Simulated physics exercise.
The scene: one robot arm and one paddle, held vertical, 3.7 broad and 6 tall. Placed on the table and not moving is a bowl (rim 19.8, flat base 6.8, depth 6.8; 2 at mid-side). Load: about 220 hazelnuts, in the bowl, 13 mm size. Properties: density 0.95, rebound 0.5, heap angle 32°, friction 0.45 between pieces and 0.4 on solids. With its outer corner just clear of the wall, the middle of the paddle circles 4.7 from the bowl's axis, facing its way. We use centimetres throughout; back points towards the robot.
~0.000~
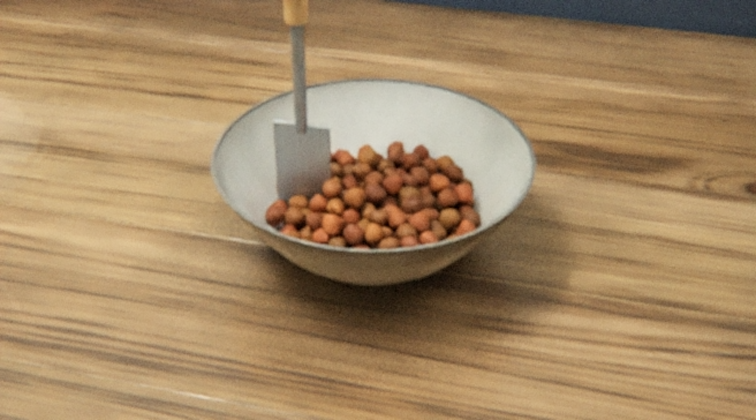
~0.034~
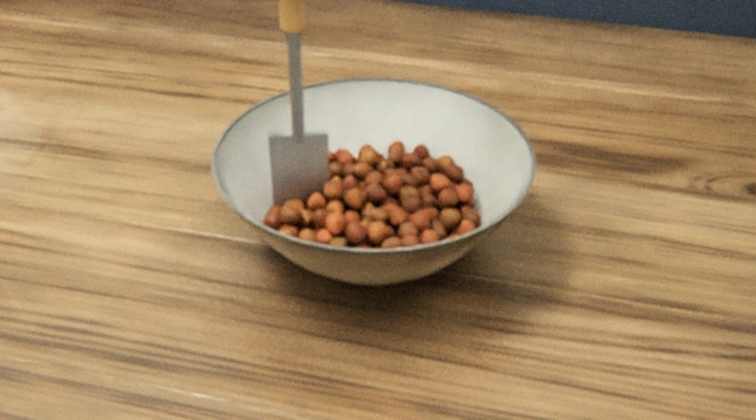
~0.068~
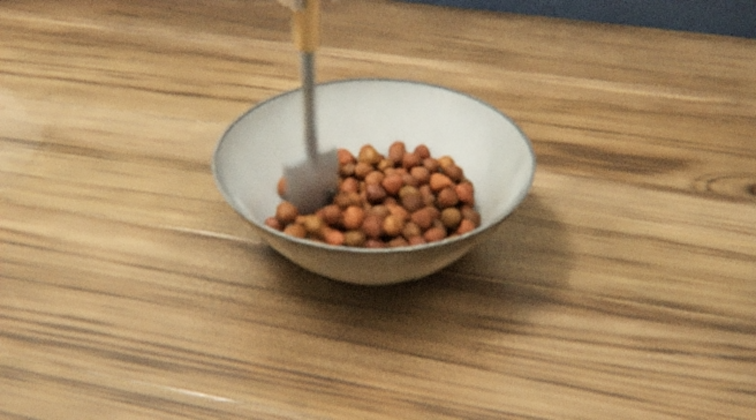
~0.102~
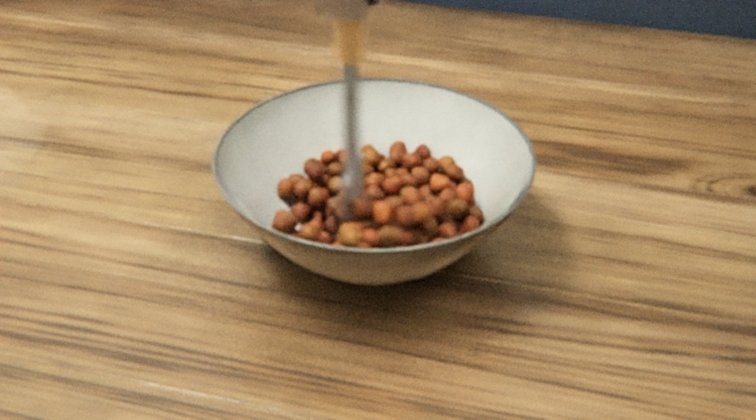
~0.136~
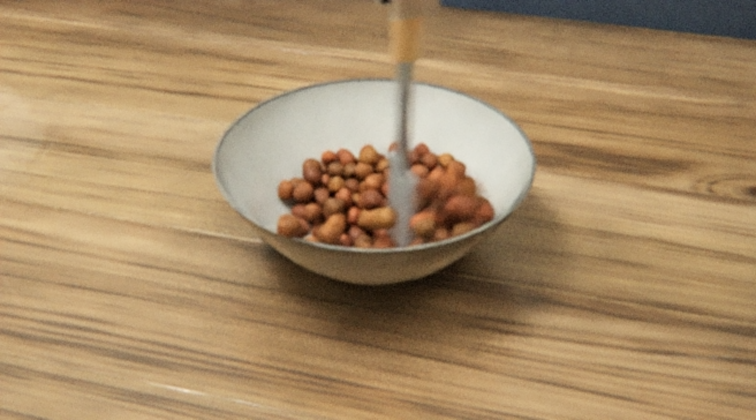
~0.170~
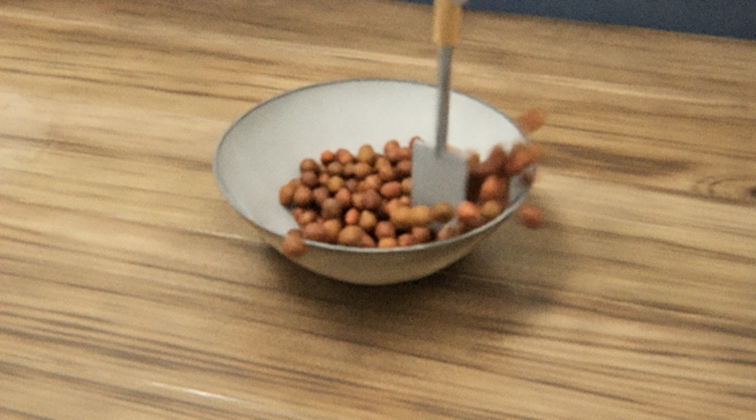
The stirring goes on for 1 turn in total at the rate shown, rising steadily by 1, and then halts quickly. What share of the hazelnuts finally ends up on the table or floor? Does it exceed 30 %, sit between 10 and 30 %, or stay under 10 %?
It sits between 10 and 30 %.
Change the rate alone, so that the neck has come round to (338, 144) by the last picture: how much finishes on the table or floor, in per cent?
It comes to around 0 percent.
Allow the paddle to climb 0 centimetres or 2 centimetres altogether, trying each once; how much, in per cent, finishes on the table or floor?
Near 30 in a hundred, then 15 in a hundred.
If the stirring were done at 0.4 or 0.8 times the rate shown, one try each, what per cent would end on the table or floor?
Around 0 percent on the first try and 15 percent on the second.
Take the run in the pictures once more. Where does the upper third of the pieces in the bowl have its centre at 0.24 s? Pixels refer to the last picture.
Around pixel (443, 138).
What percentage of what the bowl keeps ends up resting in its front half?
Close to 50 in a hundred.
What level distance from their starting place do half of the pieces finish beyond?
Some 6 centimetres or so.
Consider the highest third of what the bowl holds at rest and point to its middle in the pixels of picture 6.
(347, 202).
After 0.24 s, 233° round, highest piece 13 above the table; 200 in the bowl, 18 in flight or on the tool.
After 0.30 s, 303° round, highest piece 13 above the table; 184 in the bowl, 4 on the table or floor, 30 in flight or on the tool.
After 0.53 s, 0° round, highest piece 9 above the table; 169 in the bowl, 46 on the table or floor, 3 in flight or on the tool.
After 1.23 s, 0° round, highest piece 5 above the table; 169 in the bowl, 49 on the table or floor.
At rest, 169 in the bowl, 49 on the table or floor. That is 22 % on the table or floor.
